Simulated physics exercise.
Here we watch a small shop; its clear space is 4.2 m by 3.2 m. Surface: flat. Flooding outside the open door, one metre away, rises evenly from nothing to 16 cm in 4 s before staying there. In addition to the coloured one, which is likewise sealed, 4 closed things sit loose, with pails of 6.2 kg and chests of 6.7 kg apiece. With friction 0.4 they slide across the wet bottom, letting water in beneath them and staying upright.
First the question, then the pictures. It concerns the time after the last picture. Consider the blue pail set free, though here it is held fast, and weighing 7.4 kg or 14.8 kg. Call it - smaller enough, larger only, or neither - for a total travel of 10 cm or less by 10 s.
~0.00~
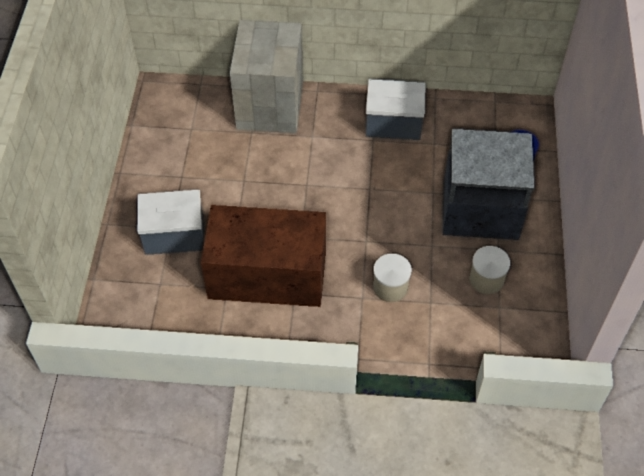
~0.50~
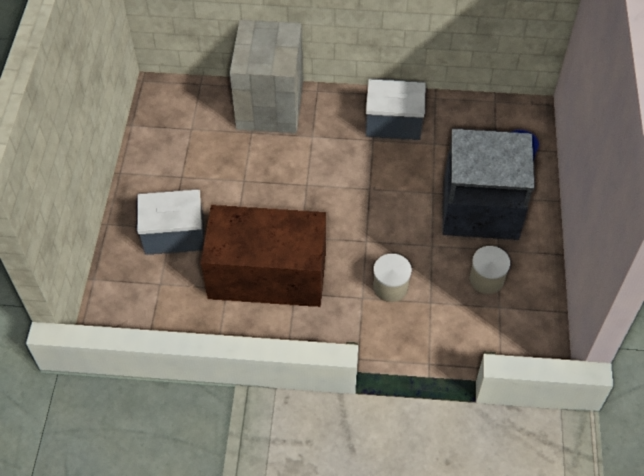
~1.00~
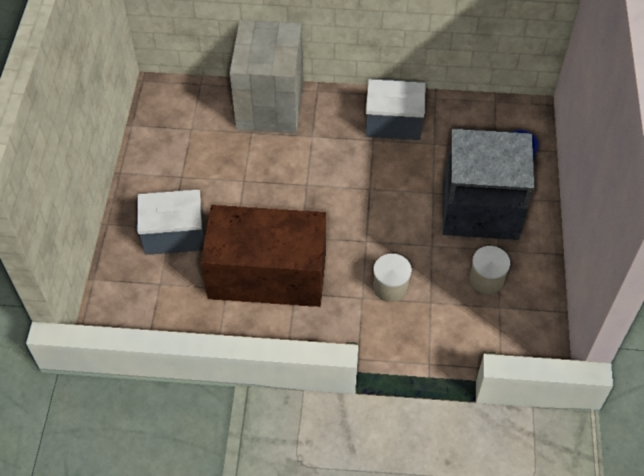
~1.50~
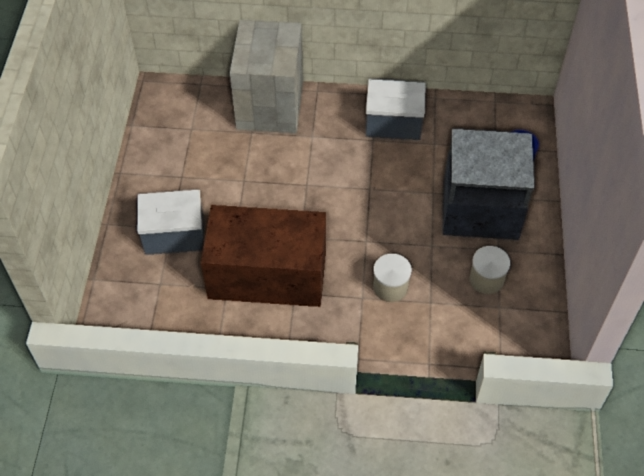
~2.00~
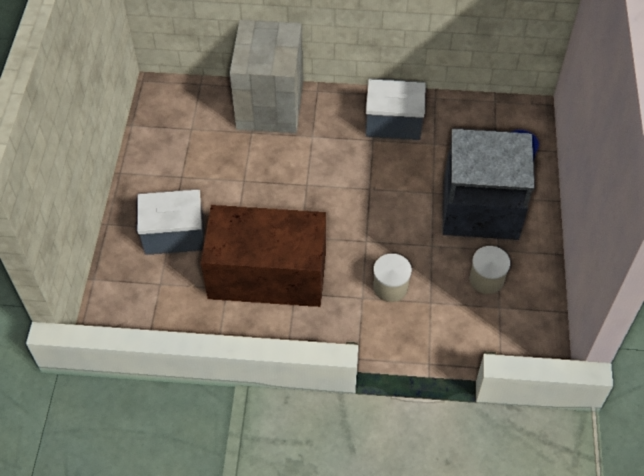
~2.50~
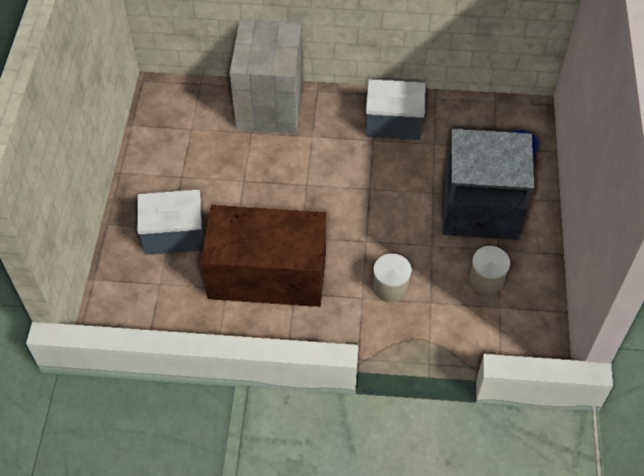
Larger only.
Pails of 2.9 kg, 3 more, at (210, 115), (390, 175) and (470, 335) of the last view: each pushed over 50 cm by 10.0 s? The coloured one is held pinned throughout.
The first comes out below the threshold, the second above the threshold, the third above the threshold.
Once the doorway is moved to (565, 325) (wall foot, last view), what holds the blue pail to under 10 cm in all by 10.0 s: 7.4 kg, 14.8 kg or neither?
Answer: The lower mass works.
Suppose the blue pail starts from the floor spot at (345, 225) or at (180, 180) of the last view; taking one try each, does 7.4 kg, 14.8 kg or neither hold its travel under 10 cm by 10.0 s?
Respectively, the heavy option is needed and the light option succeeds.
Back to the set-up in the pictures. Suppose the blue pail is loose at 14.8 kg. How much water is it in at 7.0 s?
About 2 cm.
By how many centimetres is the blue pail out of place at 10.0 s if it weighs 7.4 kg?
About 40 cm.
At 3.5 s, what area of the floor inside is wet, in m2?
I'd put it close to 1.5 m2.
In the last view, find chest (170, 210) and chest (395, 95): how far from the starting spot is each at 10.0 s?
They've ended up 0 cm and 60 cm away, in that order.
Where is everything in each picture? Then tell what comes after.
The first picture shows the blue pail at (522, 143), on the bottom; water covers 0.0 m2; 0 of 5 have shifted.
The second picture shows the blue pail at (522, 143) rests on the ground; 0.0 m2 under water; 0 of 5 have shifted.
The third picture shows the blue pail at (522, 143), on the bottom; 0.0 m2 under water; 0 of 5 have shifted.
The fourth picture shows the blue pail at (522, 143) rests on the ground; water covers 0.0 m2; 0 of 5 have shifted.
The fifth picture shows the blue pail at (522, 143), on the bottom; water covers 0.0 m2; 0 of 5 have shifted.
The sixth picture shows the blue pail at (522, 143), on the bottom; 0.2 m2 under water; 0 of 5 have shifted.
After 3.5 s the blue pail would be 0 cm from its start with 7.4 kg and 0 cm from its start with 14.8 kg; 0 cm of water round it then.
After 4.5 s the blue pail would be 0 cm from its start with 7.4 kg and 0 cm from its start with 14.8 kg; 0 cm of water round it then.
After 7.0 s the blue pail would be 0 cm from its start with 7.4 kg and 0 cm from its start with 14.8 kg; 2 cm of water round it then.
After 10.0 s the blue pail would be 43 cm from its start with 7.4 kg and 0 cm from its start with 14.8 kg; 9 cm of water round it then.
